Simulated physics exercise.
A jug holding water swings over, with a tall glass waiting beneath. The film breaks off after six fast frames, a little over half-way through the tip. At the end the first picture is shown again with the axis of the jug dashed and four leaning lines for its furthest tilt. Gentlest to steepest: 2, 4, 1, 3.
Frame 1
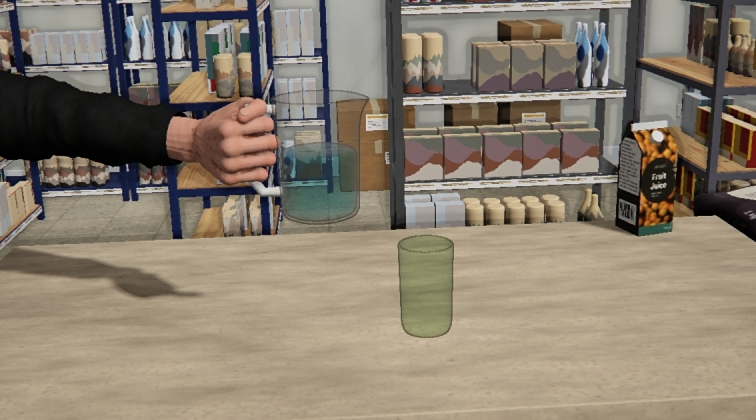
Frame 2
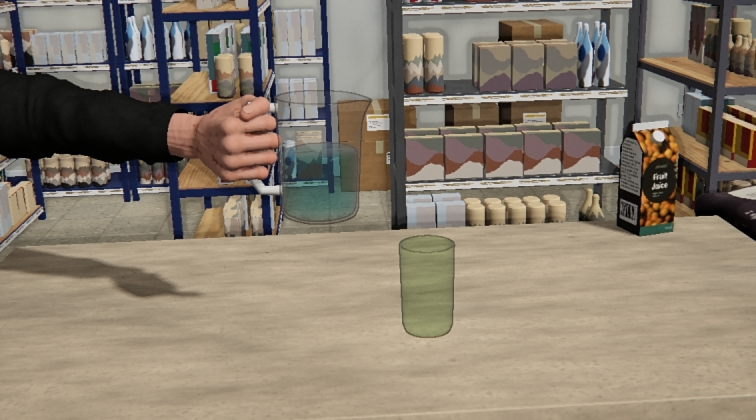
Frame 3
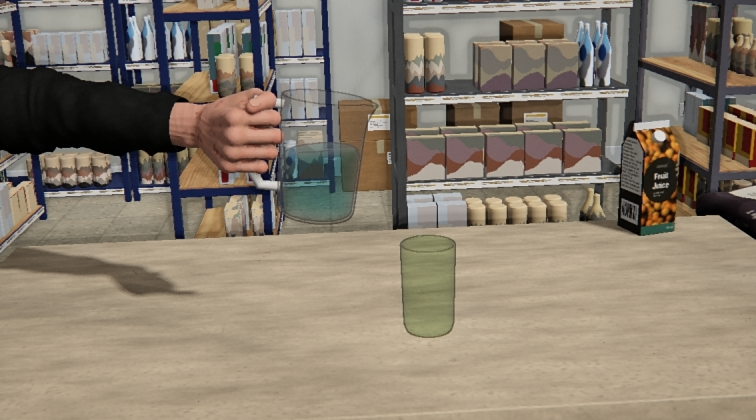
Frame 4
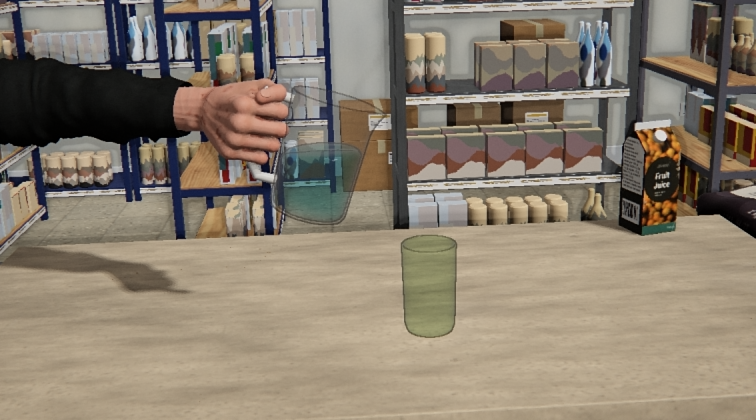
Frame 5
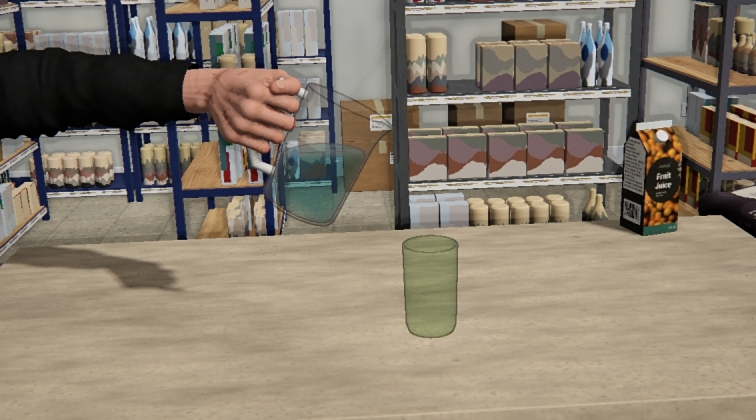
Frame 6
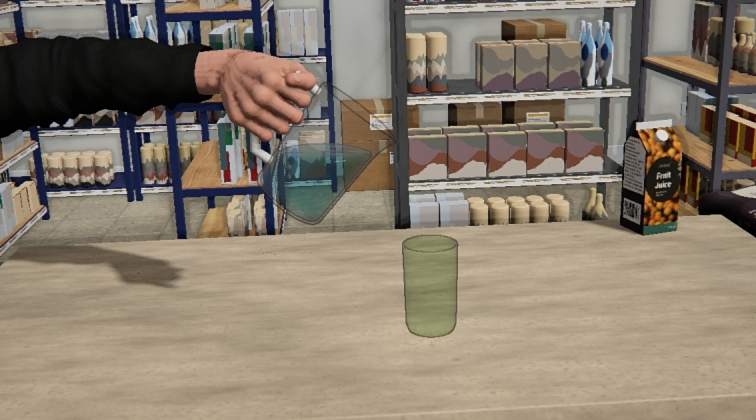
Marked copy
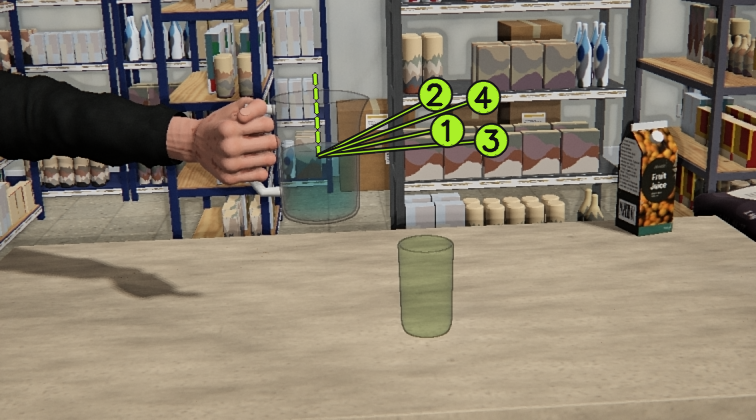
A clear jug of blue-green water, gripped by a hand in a black sleeve at the left, starts upright and tilts steadily to the right, its lip lowering. Beneath and to its right, a tall green glass stands on a pale wooden table, with a black-and-orange fruit juice carton farther right. The nearly still view faces stocked store shelves, and no water leaves the jug.
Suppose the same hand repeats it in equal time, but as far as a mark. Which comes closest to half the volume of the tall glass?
The answer is line 4.
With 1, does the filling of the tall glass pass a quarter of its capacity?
Yes, it does.
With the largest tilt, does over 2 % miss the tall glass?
Yes.
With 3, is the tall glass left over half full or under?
Over.
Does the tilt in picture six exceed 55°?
No.
On the marked copy, 1 at (429, 131); 2 at (420, 104); 3 at (474, 141); 4 at (467, 102).
For line 1, the tall glass ends with about 73 % of what it can hold; 6 % of the water is spilt.
For line 2, the tall glass ends with about 29 % of what it can hold.
For line 3, the tall glass ends with about 94 % of what it can hold; 9 % of the water is spilt.
For line 4, the tall glass ends with about 50 % of what it can hold; 3 % of the water is spilt.
